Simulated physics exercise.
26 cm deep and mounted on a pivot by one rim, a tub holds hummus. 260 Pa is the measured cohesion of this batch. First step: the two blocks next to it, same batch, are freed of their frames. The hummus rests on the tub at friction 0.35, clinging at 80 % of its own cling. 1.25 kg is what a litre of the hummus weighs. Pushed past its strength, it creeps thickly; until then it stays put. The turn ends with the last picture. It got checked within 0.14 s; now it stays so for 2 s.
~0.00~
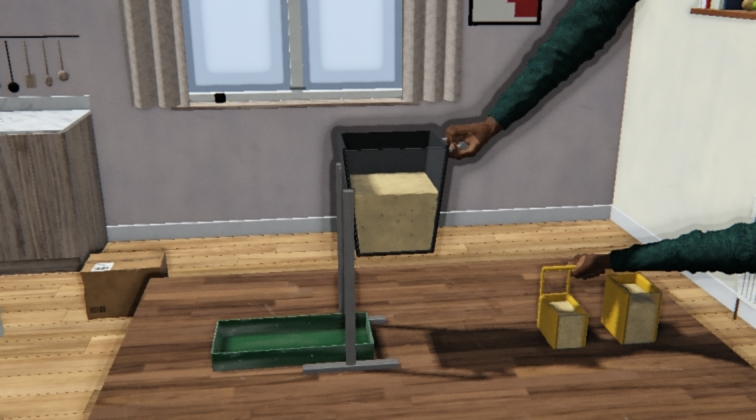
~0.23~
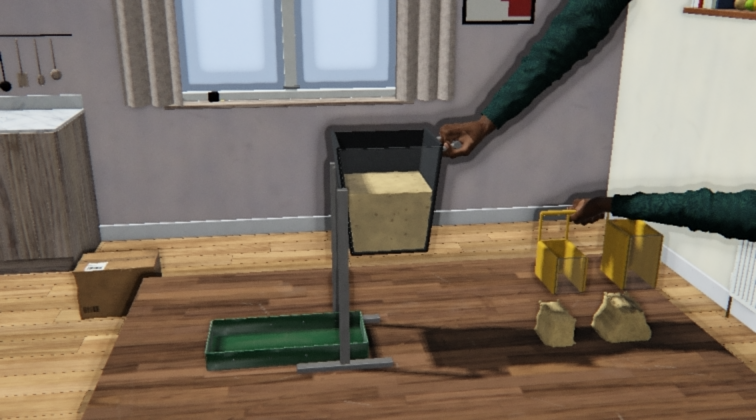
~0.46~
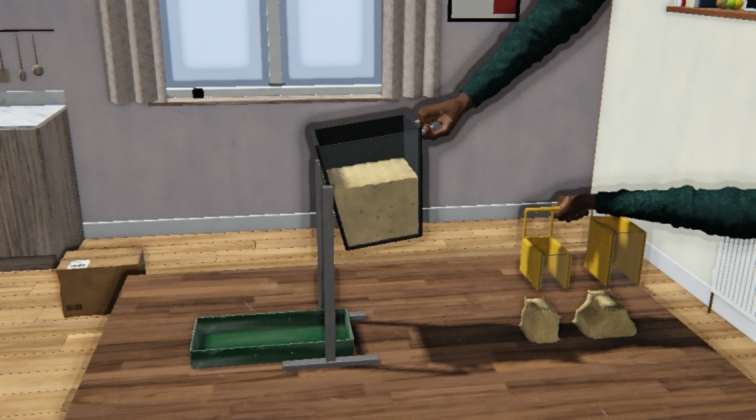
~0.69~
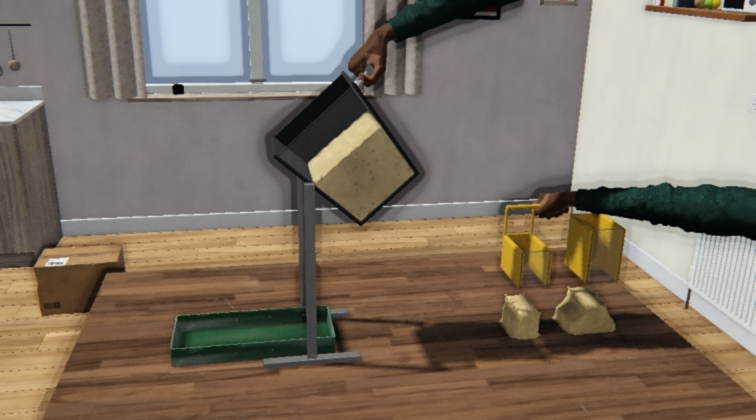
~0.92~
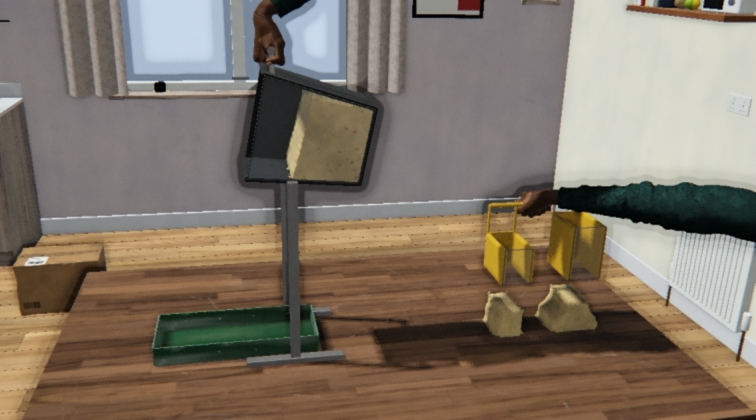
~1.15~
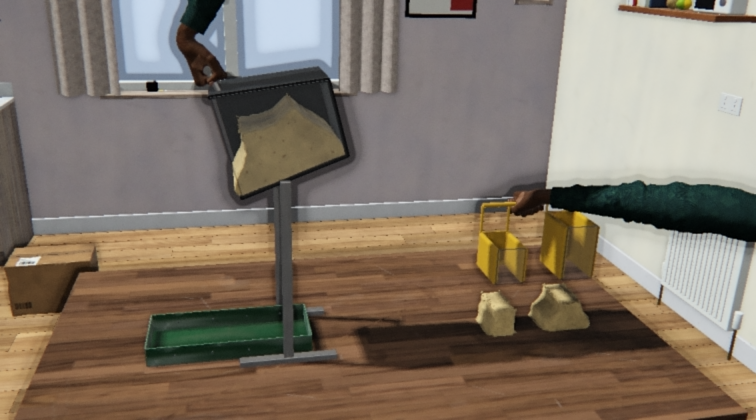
Two yellow holders were lifted by a hand off two beige blocks, which sagged, the right one more. Then another hand tipped a dark tub of thick beige paste leftward past its side, and the paste slumped inside.
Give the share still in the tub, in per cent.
0 %.
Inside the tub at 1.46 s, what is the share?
About 30 %.
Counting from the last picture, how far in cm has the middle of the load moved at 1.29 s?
I'd estimate roughly 10 centimetres.
After 1.29 s, the tub is at 104 degrees and holds 61 %.
After 1.46 s, the tub is at 104 degrees and holds 32 %.
After 1.63 s, the tub is at 104 degrees and holds 20 %.
After 1.80 s, the tub is at 104 degrees and holds 8 %.
After 3.15 s, at the end, the tub is at 104 degrees and holds 0 %.
